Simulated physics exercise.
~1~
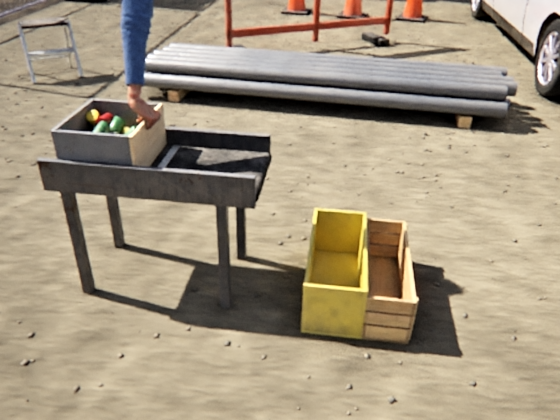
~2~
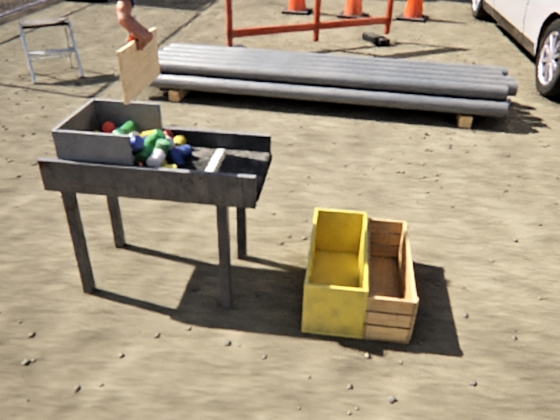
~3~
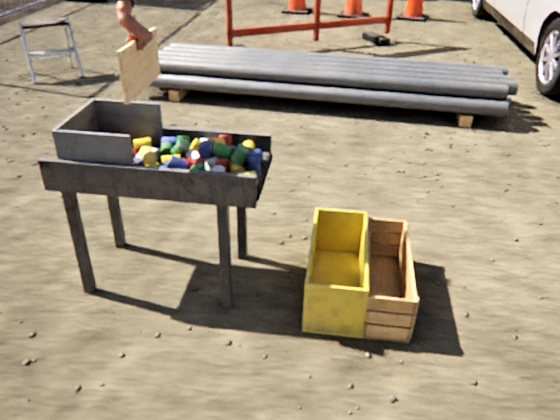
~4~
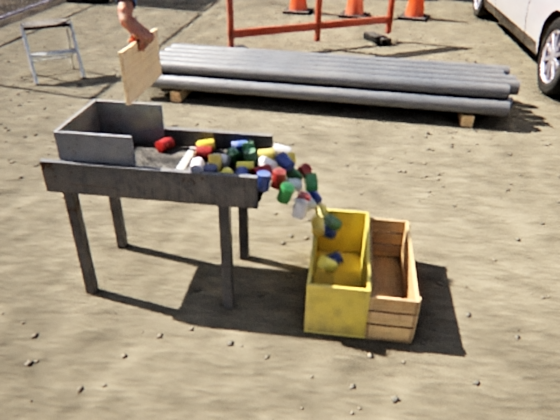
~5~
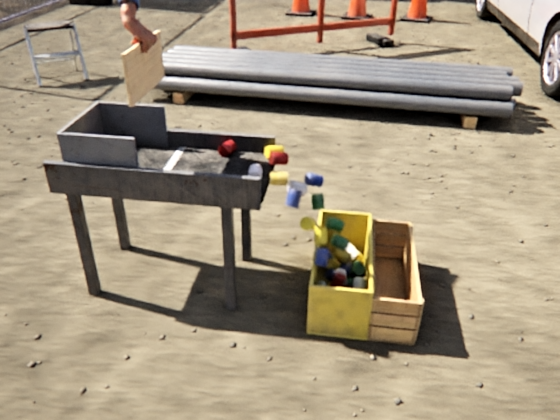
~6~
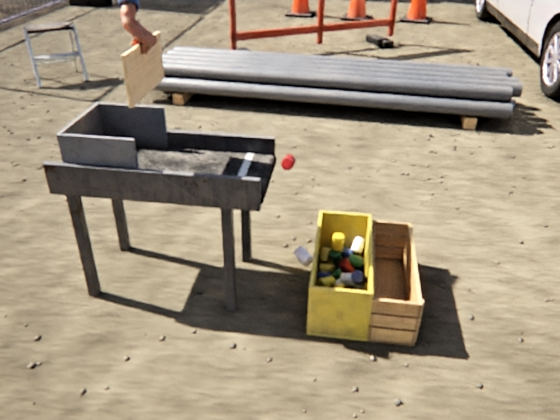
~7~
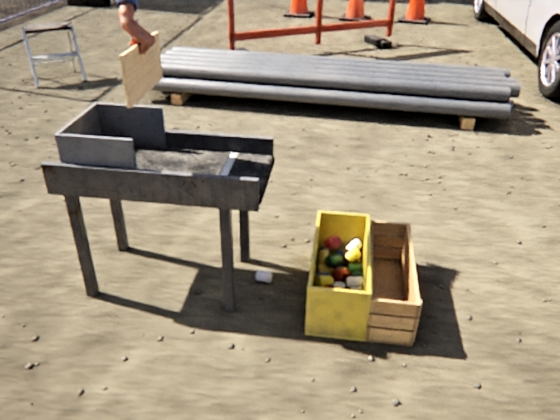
Colourful jars ride a belt rightward into a yellow tote, but one lands on the ground.
